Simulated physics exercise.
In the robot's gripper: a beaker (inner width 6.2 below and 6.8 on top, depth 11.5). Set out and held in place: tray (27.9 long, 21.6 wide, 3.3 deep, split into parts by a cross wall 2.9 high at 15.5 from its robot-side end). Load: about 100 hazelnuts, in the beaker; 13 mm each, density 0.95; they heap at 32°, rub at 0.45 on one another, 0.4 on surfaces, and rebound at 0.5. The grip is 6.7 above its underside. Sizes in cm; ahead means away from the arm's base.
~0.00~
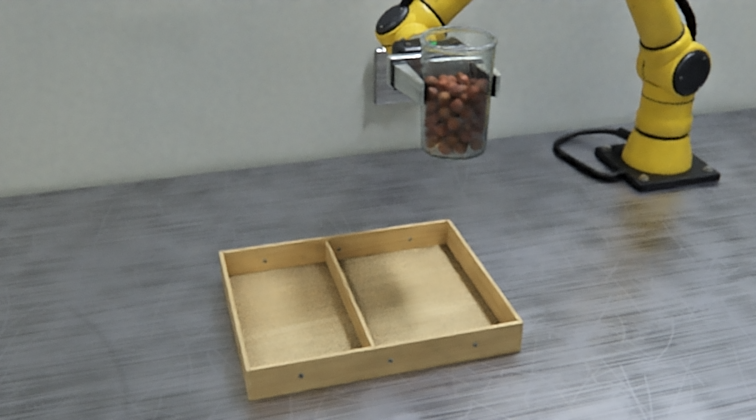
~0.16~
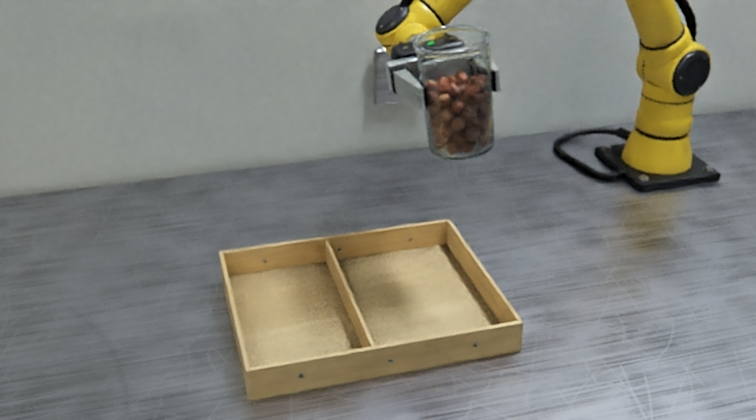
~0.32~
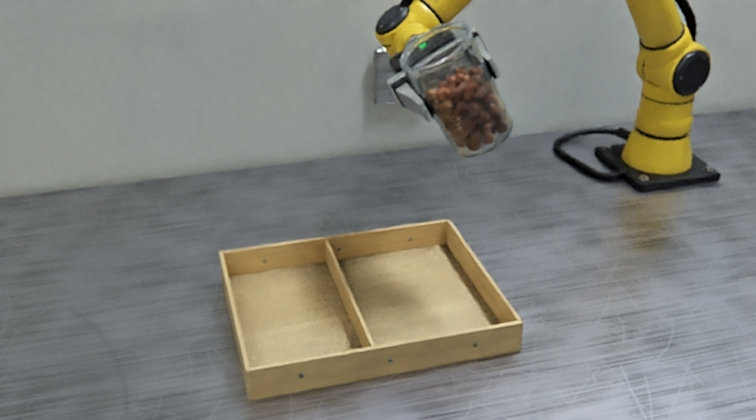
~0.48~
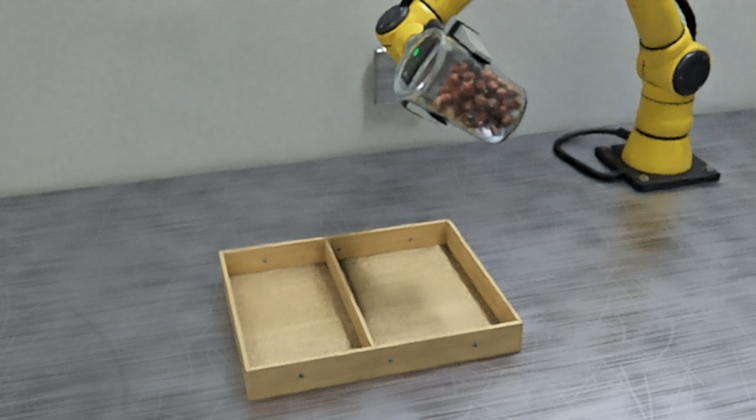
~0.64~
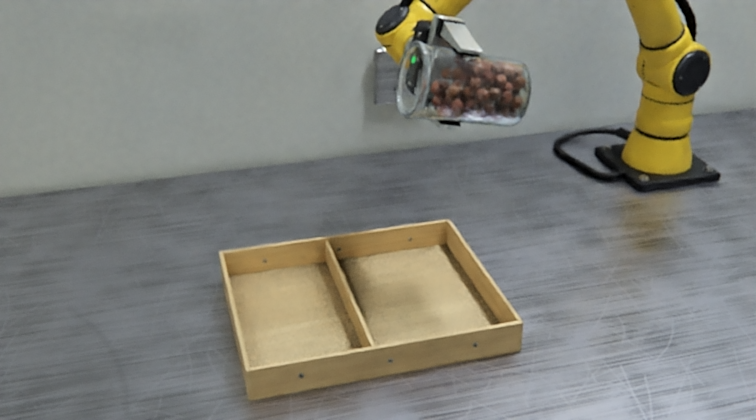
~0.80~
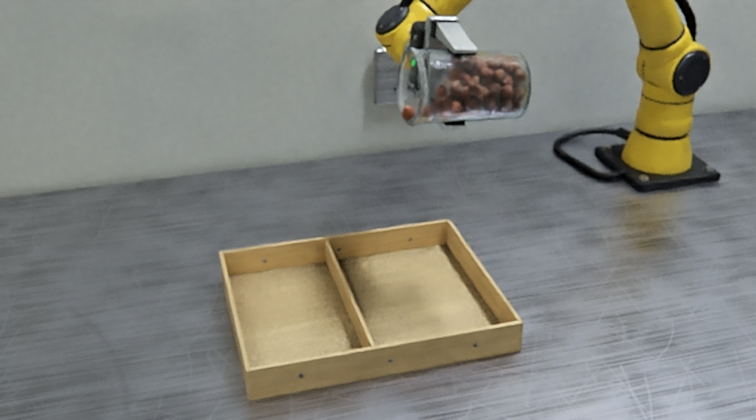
To begin with, a yellow robot arm's gripper holds a clear beaker of hazelnuts upright above a divided wooden tray on a grey table. The gripper rotates the beaker steadily, its mouth swinging down to the left until it lies almost sideways, and the nuts shift toward the open end.
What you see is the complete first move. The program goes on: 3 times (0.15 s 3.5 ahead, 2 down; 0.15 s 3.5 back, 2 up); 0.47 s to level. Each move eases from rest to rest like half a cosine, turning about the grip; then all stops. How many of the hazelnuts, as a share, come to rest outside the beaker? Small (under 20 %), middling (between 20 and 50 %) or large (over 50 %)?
Outside the beaker the share is middling, between 20 and 50 %.
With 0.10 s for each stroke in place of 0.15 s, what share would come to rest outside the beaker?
It would be near 50 per cent.
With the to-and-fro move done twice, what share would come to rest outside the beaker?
Then about 25 per cent.
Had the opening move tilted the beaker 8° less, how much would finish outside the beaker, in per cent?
Then about 10 per cent.
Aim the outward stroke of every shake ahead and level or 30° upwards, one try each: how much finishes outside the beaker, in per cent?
About 60 and 65 per cent.
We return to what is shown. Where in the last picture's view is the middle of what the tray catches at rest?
Near (377, 302).
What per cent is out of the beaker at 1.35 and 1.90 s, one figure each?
About 20, 35.
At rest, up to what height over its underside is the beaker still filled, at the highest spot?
About 6.5 cm.
After 1.35 s, tilted 85° forward, highest piece 26 above the table; 83 in the beaker, 8 in the robot-side part, 4 in the far-side part, 9 in flight or on a rim.
After 1.90 s, tilted 53° forward, highest piece 27 above the table; 68 in the beaker, 25 in the robot-side part, 11 in the far-side part.
After 2.37 s, level, highest piece 26 above the table; 68 in the beaker, 25 in the robot-side part, 11 in the far-side part.
After 3.42 s, level, highest piece 26 above the table; 68 in the beaker, 25 in the robot-side part, 11 in the far-side part.
At rest, 68 in the beaker, 25 in the robot-side part, 11 in the far-side part. That is 35 % outside the beaker.
